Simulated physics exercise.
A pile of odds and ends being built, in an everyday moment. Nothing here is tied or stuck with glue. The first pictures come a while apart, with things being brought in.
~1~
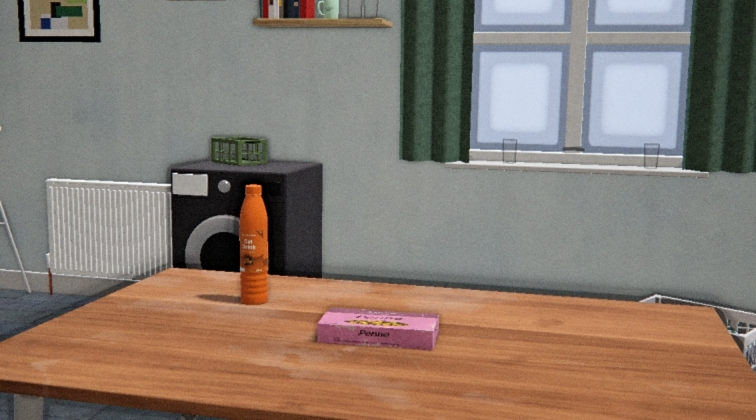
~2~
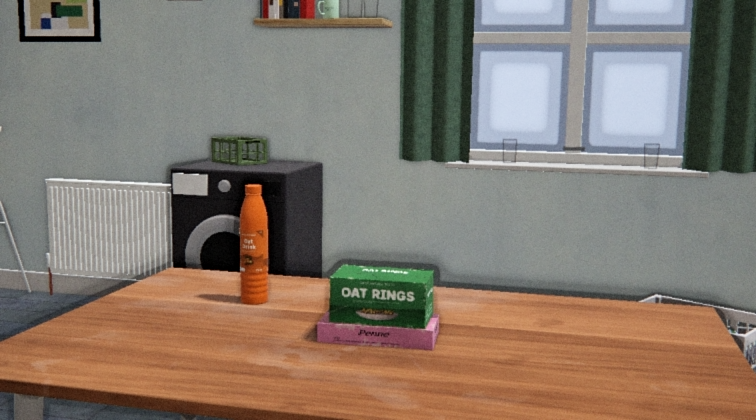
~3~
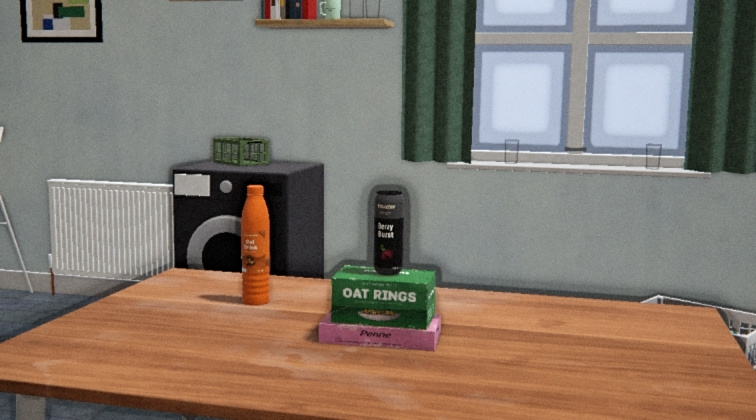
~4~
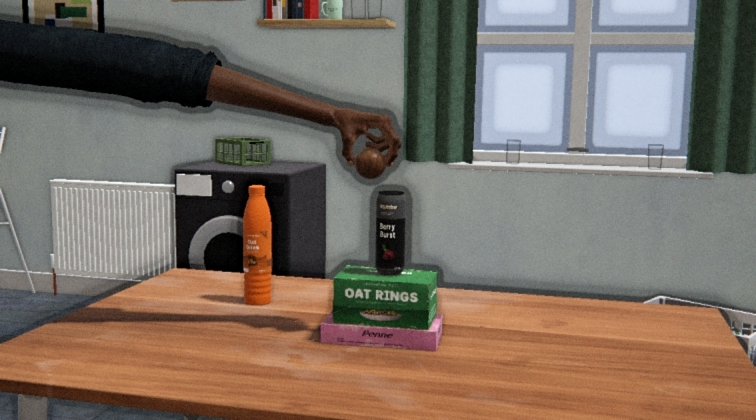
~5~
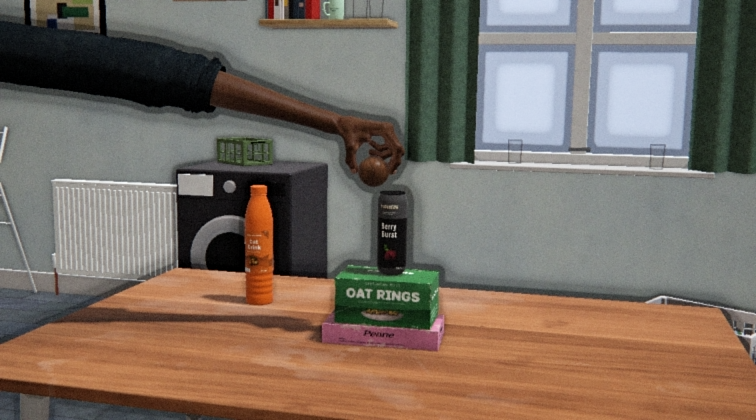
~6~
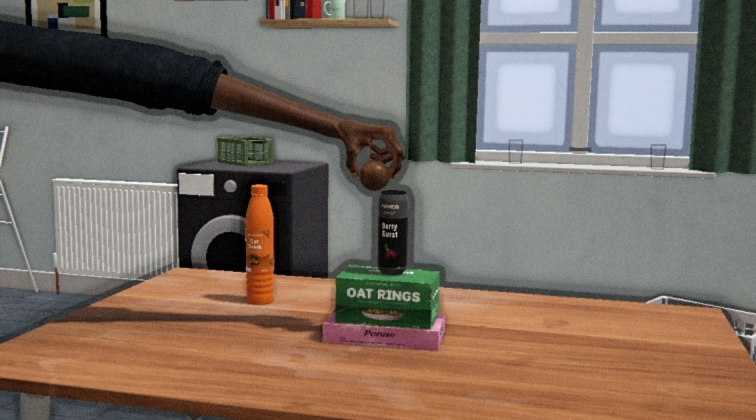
On a wooden table beside an orange bottle, a green box appeared on a pink one, then a black can on top, and a hand from the left lowered a small brown onion onto the can.
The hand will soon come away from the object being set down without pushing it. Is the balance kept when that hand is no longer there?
I expect something to leave its place.
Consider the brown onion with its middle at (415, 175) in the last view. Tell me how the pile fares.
Result: Pile toppled.
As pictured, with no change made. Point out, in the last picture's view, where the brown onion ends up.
End spot: Near (346, 255).
Then, 0.30 s later than the last frame, brown onion now fallen.
Then, 0.40 s later than the last frame, things are still on the move.
Then, 0.70 s later than the last frame, nothing new.
When it is over, fallen, brown onion; the other 4 as before. End places, in pixels of the last picture, brown onion near (346, 255). The pile comes apart.
